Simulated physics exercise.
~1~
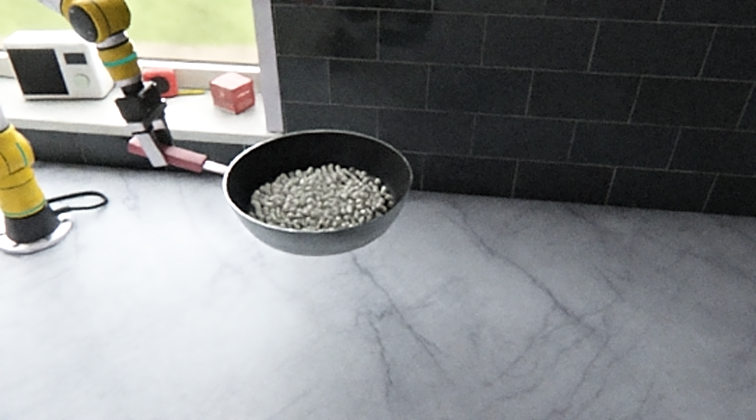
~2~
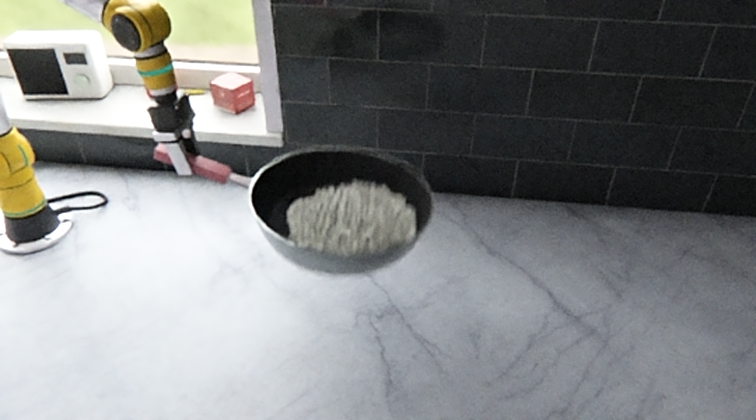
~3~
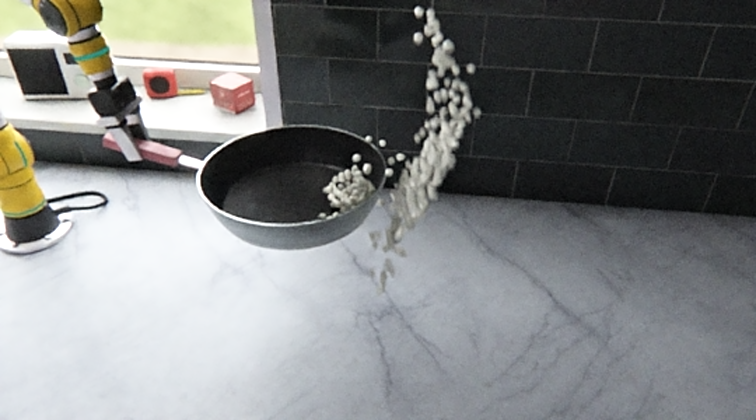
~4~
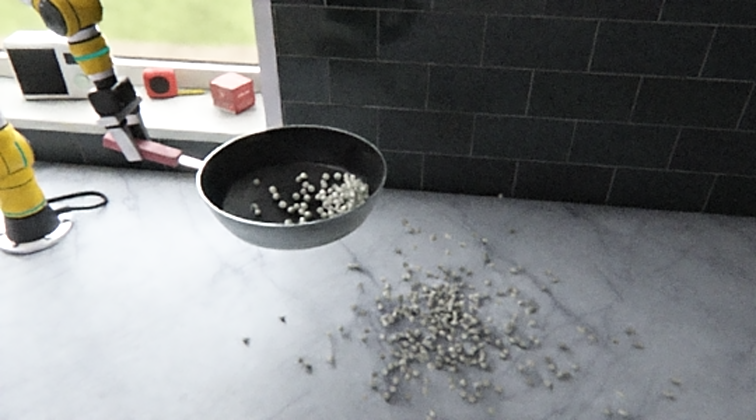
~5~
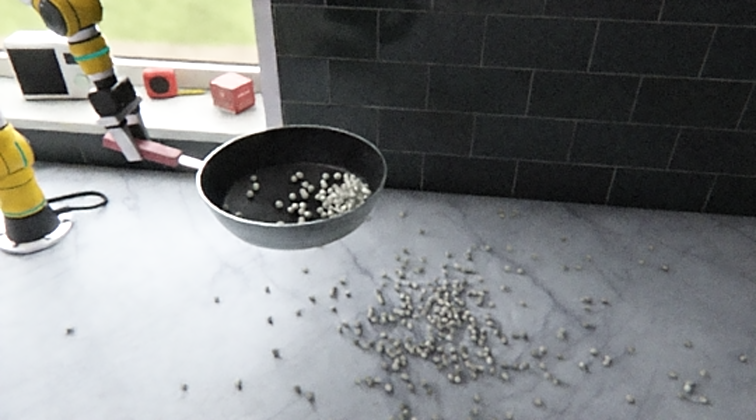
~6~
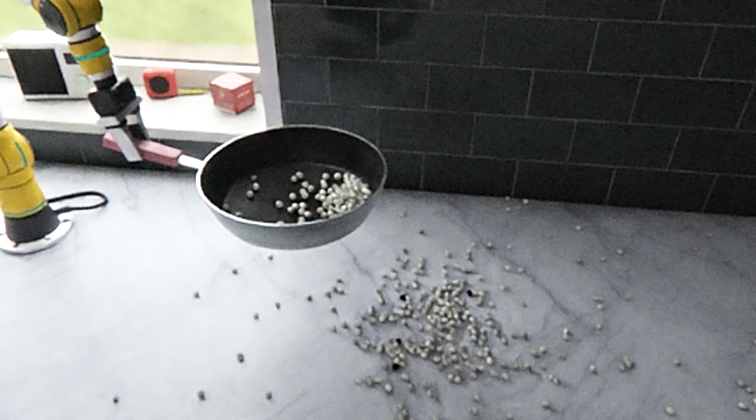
Pale beads fly out of a frying pan jerked by a robot arm, mostly scattering across the counter.
